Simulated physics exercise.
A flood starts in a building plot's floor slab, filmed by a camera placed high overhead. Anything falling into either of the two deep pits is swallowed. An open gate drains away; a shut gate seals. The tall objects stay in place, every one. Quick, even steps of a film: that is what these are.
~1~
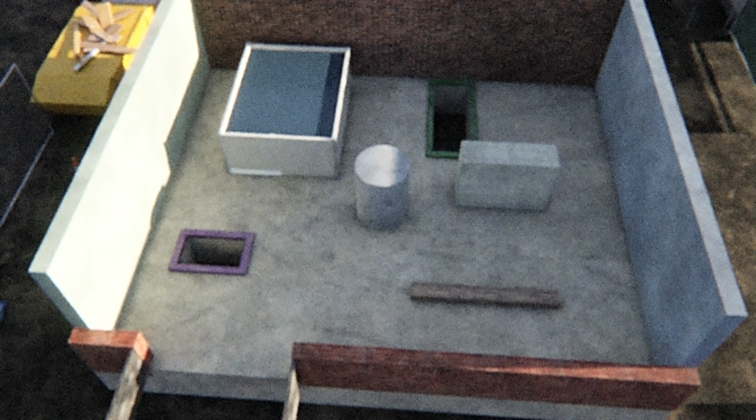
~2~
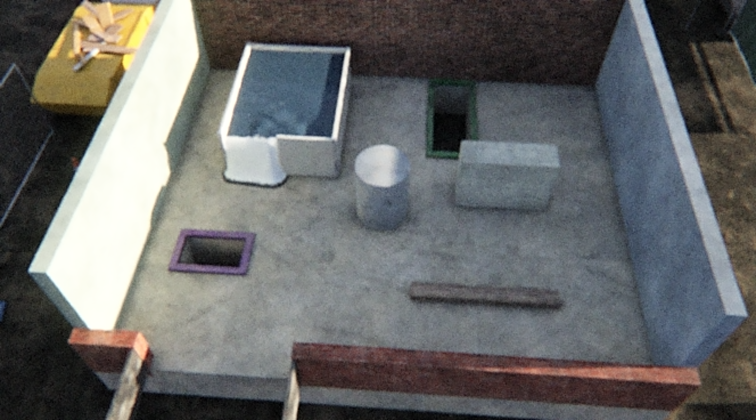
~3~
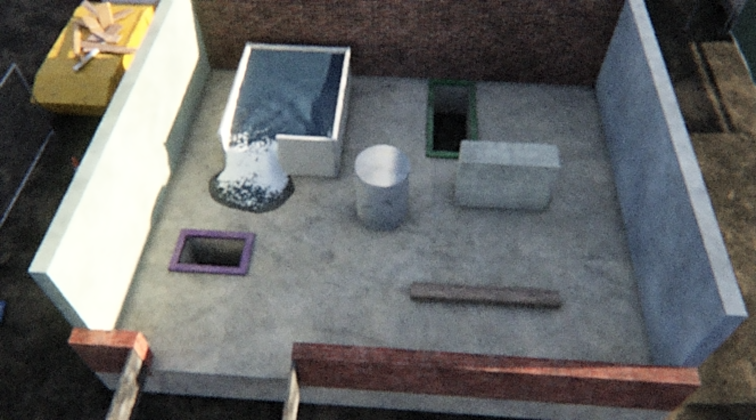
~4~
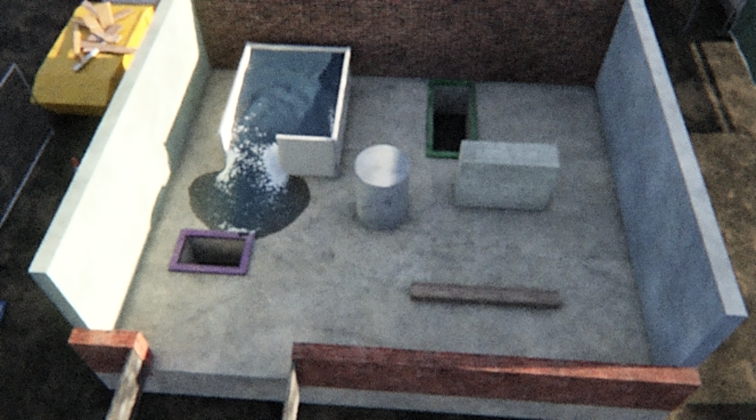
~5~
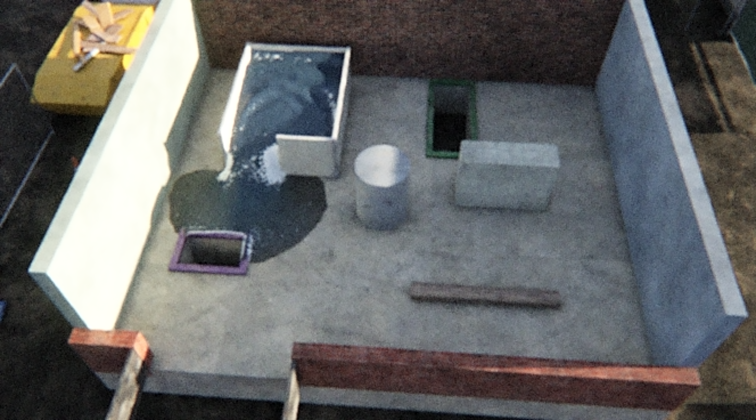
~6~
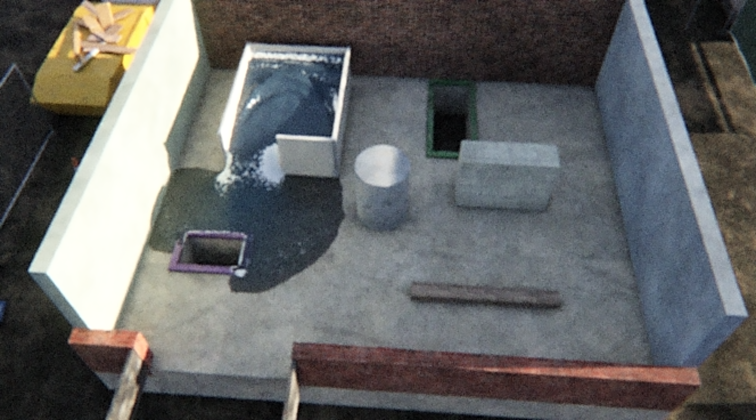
On a walled concrete floor slab seen from high above, a white-rimmed tank of dark water stands whole, then opens at its front left corner. Water pours through the gap, foaming white, and spreads across the slab as a widening dark pool that reaches and surrounds the purple-edged opening.
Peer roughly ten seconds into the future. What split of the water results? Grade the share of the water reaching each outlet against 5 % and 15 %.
By my reckoning the gate goes over 15 %, the green pit stays under 5 %, the purple pit goes over 15 %.
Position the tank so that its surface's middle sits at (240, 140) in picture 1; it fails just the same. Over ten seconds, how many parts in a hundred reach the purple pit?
So the purple pit gets 60 in a hundred.
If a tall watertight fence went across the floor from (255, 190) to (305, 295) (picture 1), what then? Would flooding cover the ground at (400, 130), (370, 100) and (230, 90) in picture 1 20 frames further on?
Point by point: First swamped, next spared, last swamped.
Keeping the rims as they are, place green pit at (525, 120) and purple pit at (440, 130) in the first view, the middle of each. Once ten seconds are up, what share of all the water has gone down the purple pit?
Roughly 0 per cent ends up in the purple pit.
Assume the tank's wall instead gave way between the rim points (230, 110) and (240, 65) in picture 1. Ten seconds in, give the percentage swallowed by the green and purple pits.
Approximately, green takes 14 % and purple takes 20 %.
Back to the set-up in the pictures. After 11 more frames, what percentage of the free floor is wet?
My best guess is some 30 %.
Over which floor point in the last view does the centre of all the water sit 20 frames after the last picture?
Close to (283, 174).
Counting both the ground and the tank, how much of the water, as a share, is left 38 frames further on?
54 in a hundred.
A moment on, water covers 25 % of the floor; the gate 0 %, the green pit 0 %, the purple pit 8 %.
Next, water covers 30 % of the floor; the gate 3 %, the green pit 0 %, the purple pit 14 %.
Then, water covers 35 % of the floor; the gate 9 %, the green pit 0 %, the purple pit 21 %.
Later, water covers 45 % of the floor; the gate 17 %, the green pit 0 %, the purple pit 29 %.
In the end, water covers 65 % of the floor; the gate 24 %, the green pit 0 %, the purple pit 35 %.
